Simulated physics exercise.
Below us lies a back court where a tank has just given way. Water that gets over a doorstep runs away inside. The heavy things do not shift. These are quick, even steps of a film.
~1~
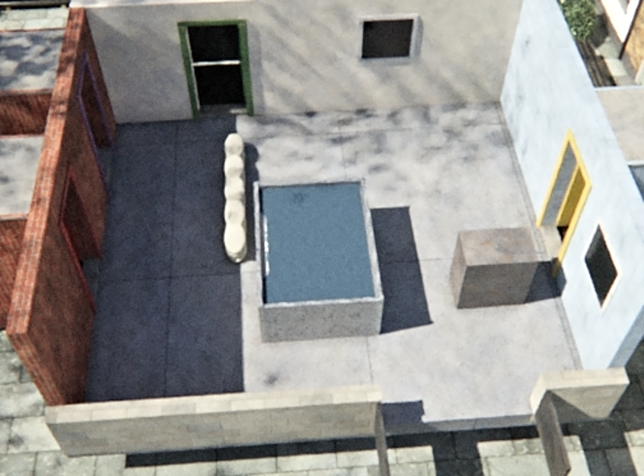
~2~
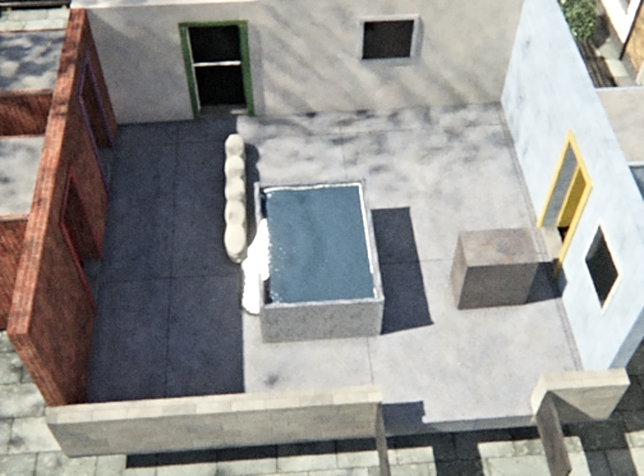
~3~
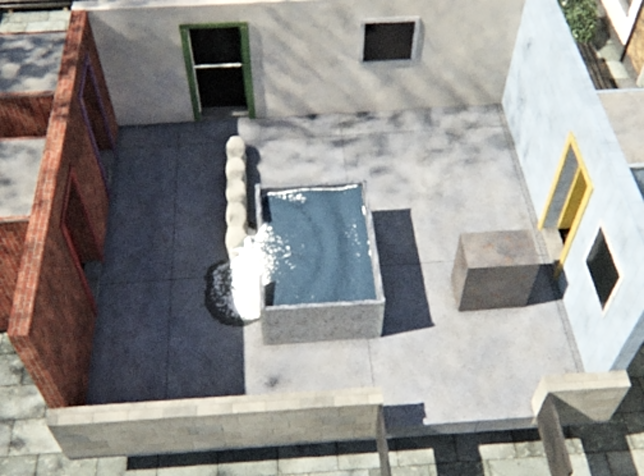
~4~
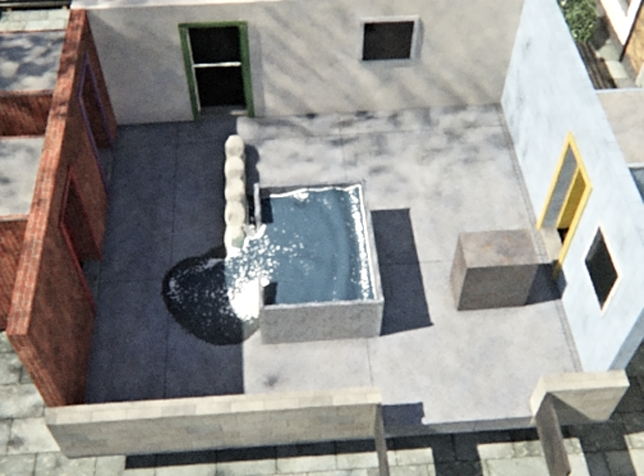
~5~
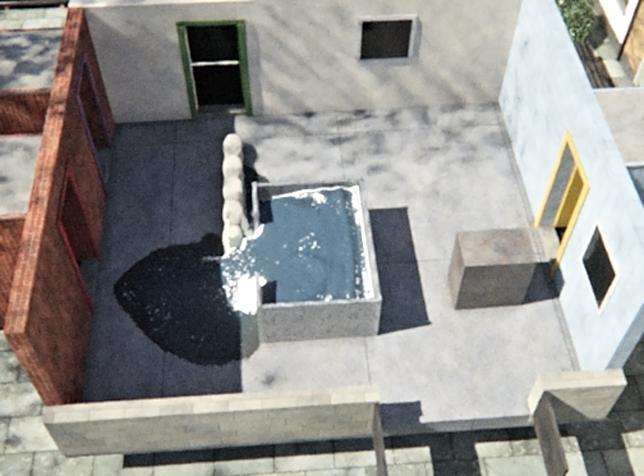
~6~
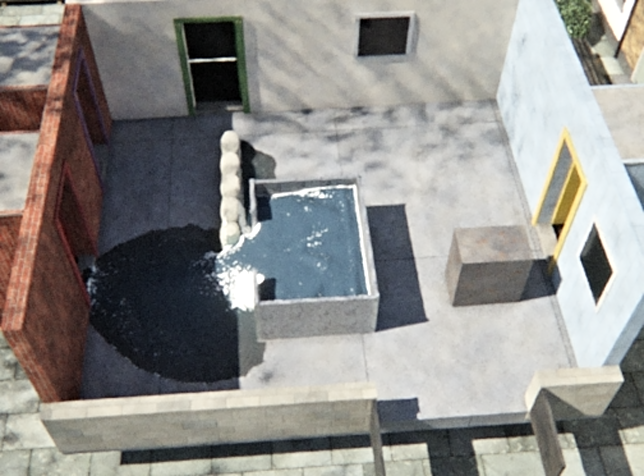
In a walled back court, a tank of still water gives way at its left side, and white, foaming water pours out beside a row of pale rounded shapes, spreading leftward in a widening dark pool toward the red brick wall.
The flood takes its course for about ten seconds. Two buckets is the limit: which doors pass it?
In the end: The red door takes more than that; the yellow door stays under that; the purple door stays under that; the green door stays under that.
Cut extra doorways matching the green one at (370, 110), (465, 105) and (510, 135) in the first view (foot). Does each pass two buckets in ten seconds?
One after the other: Is under, holds, stays under.
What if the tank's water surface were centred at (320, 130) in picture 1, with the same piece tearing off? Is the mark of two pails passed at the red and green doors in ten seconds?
In short: The red door is under, the green door floods.
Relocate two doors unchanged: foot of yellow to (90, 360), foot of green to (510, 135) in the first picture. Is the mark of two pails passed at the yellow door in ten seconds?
My reading: Yellow is over.
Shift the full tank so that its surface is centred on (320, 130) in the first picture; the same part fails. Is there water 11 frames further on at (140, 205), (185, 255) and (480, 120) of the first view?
One after the other: Covered, awash, no water.
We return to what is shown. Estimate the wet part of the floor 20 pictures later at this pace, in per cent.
Near 50 in a hundred.
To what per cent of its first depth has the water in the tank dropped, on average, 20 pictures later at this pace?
I make it 34 per cent.
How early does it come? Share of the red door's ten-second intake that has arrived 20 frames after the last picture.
Near 80 in a hundred.
A moment on, water covers 30 % of the floor; the red door far over two buckets in, the yellow door not reached, the purple door not reached, the green door wet at the sill, nothing in.
Next, water covers 35 % of the floor; the red door far over two buckets in, the yellow door not reached, the purple door wet at the sill, nothing in, the green door wet at the sill, nothing in.
Then, water covers 50 % of the floor; the red door far over two buckets in, the yellow door not reached, the purple door wet at the sill, nothing in, the green door wet at the sill, nothing in.
Later, water covers 75 % of the floor; the red door far over two buckets in, the yellow door wet at the sill, nothing in, the purple door wet at the sill, nothing in, the green door under two buckets in.
In the end, water covers 95 % of the floor; the red door far over two buckets in, the yellow door wet at the sill, nothing in, the purple door wet at the sill, nothing in, the green door under two buckets in.
